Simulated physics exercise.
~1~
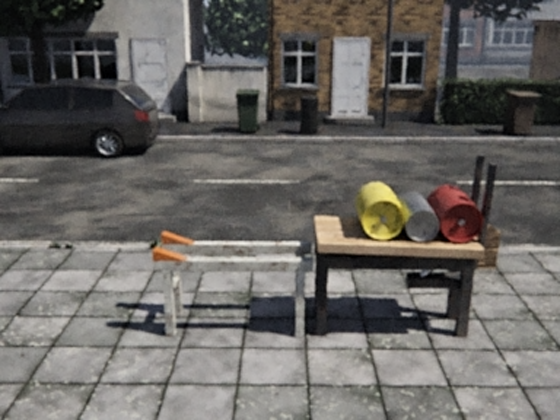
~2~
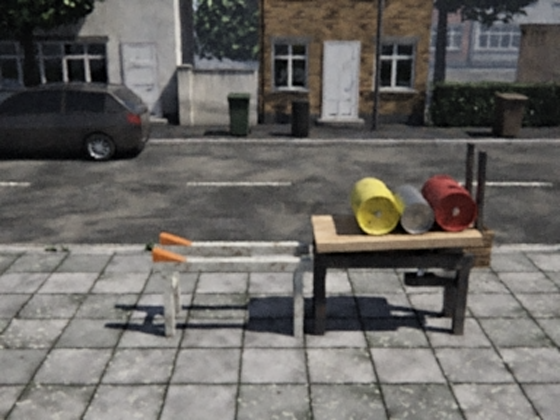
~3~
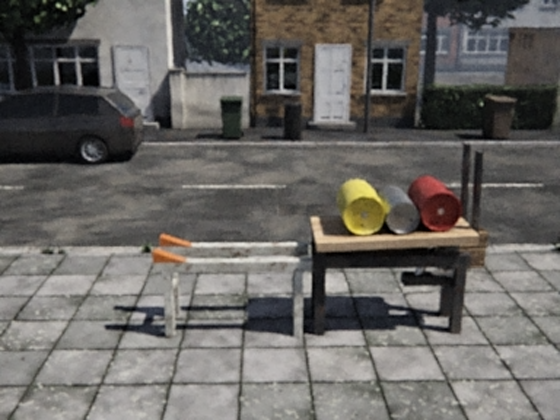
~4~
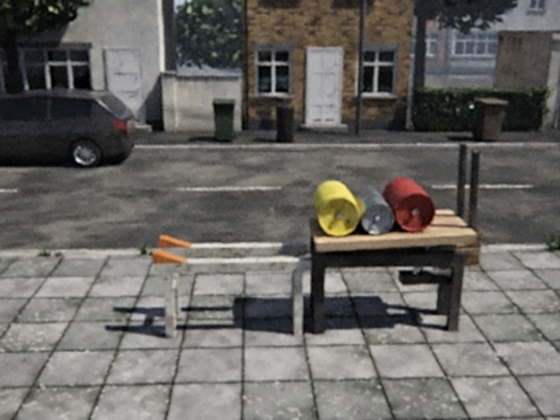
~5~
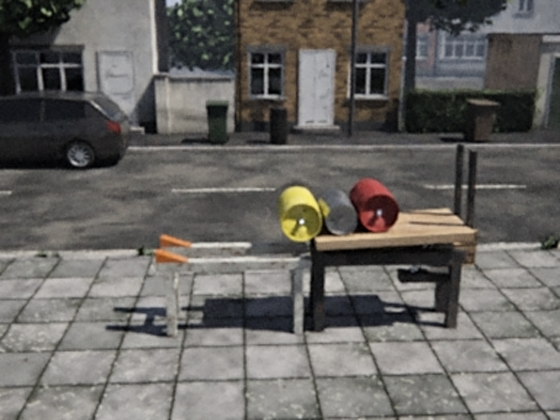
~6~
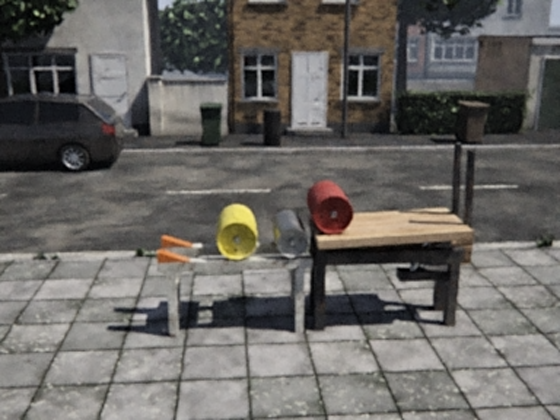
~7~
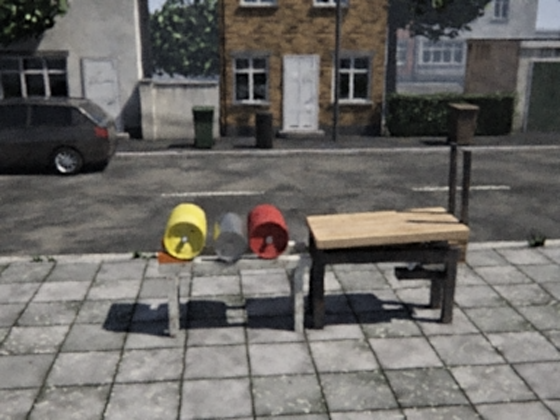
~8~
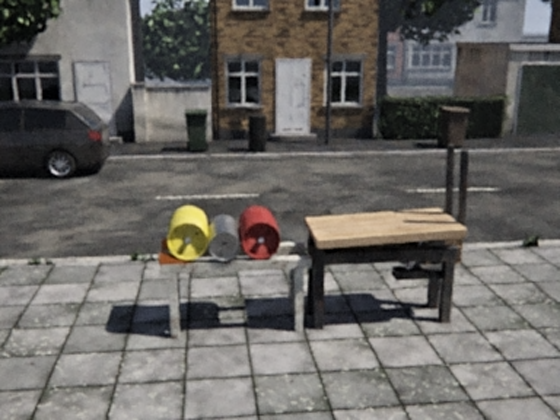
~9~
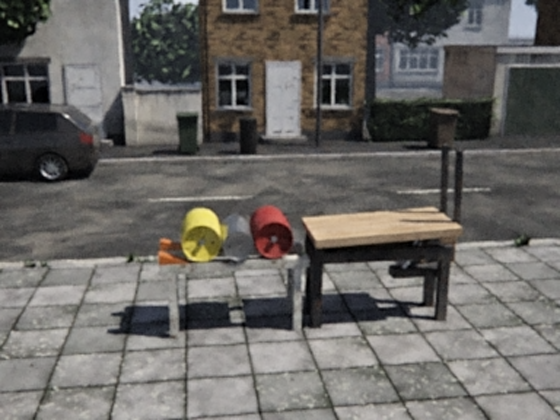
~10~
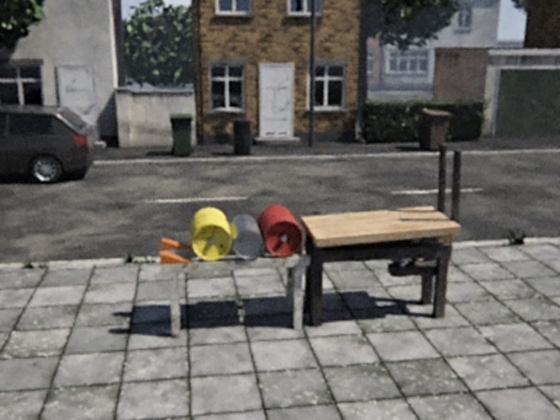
On a paved sidewalk across the road from a brick house, yellow, gray and red barrels roll left off a wooden-topped table onto a lower white rack, reach its orange-tipped far end, then roll slightly back to the right, all three still on the rack.
